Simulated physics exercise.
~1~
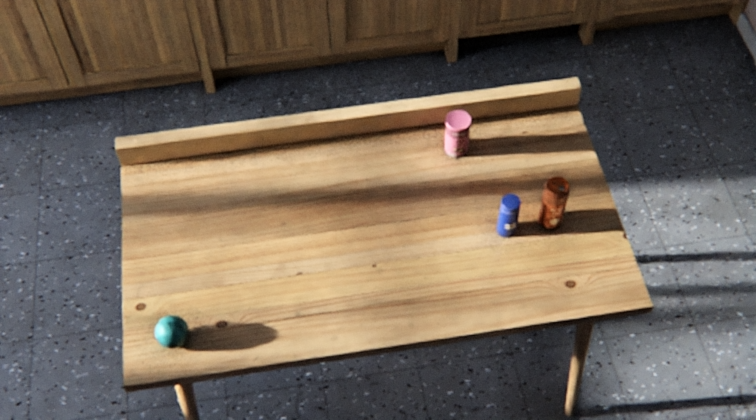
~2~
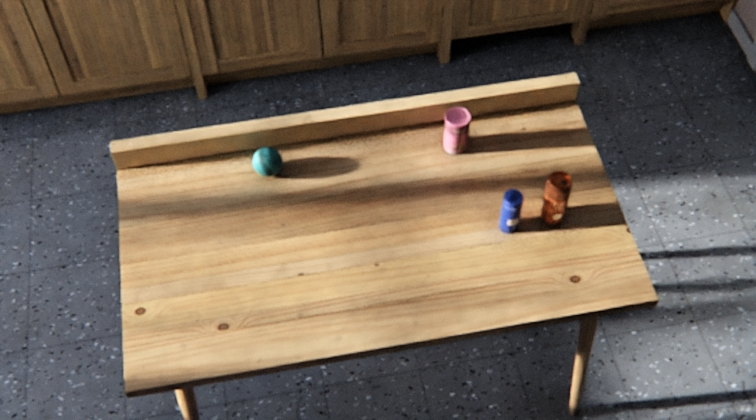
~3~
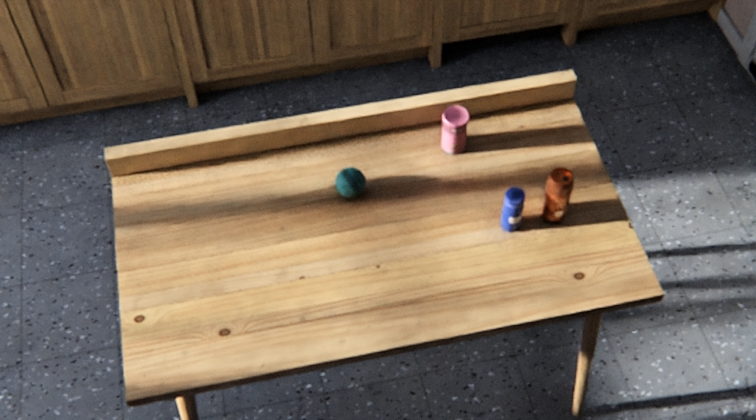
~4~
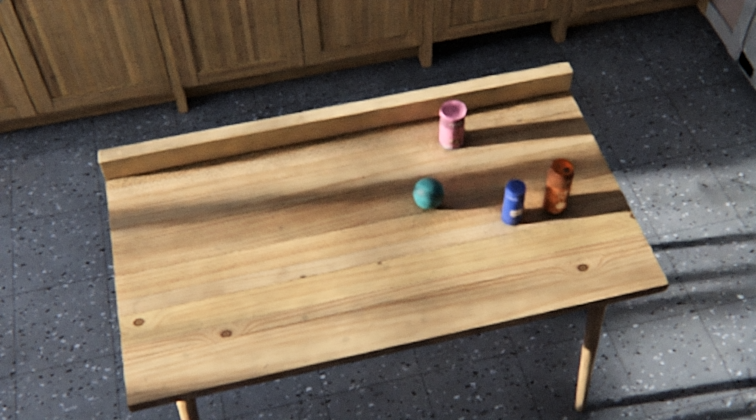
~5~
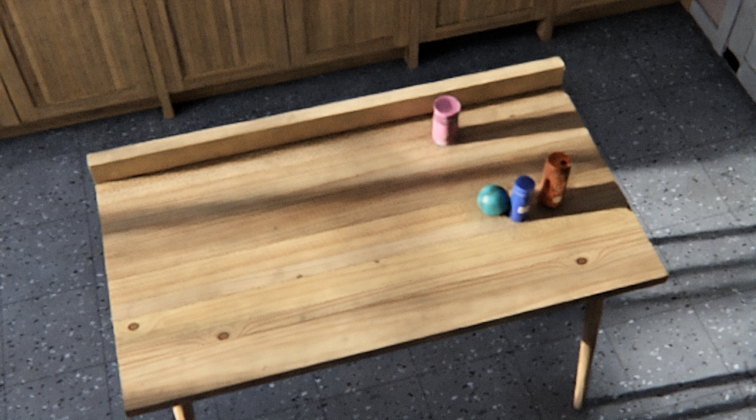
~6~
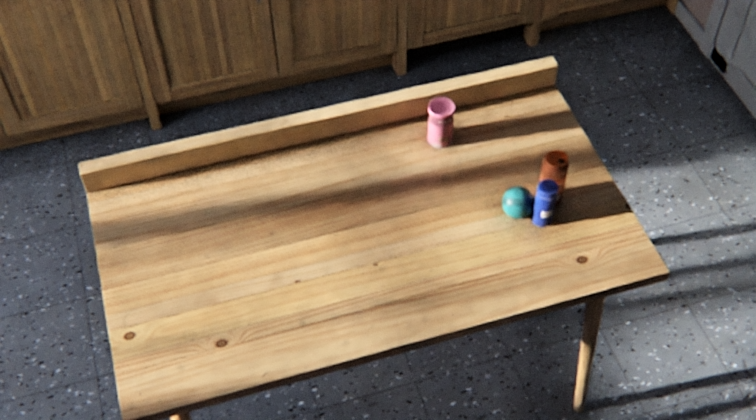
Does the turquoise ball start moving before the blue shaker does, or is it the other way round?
The turquoise ball moves first, rolling up to the rail and back across the table. The blue shaker only shifts once the ball has reached it.
Wooden table with a turquoise ball rebounding off the back rail, rolling right and pushing a blue shaker, which stays upright.
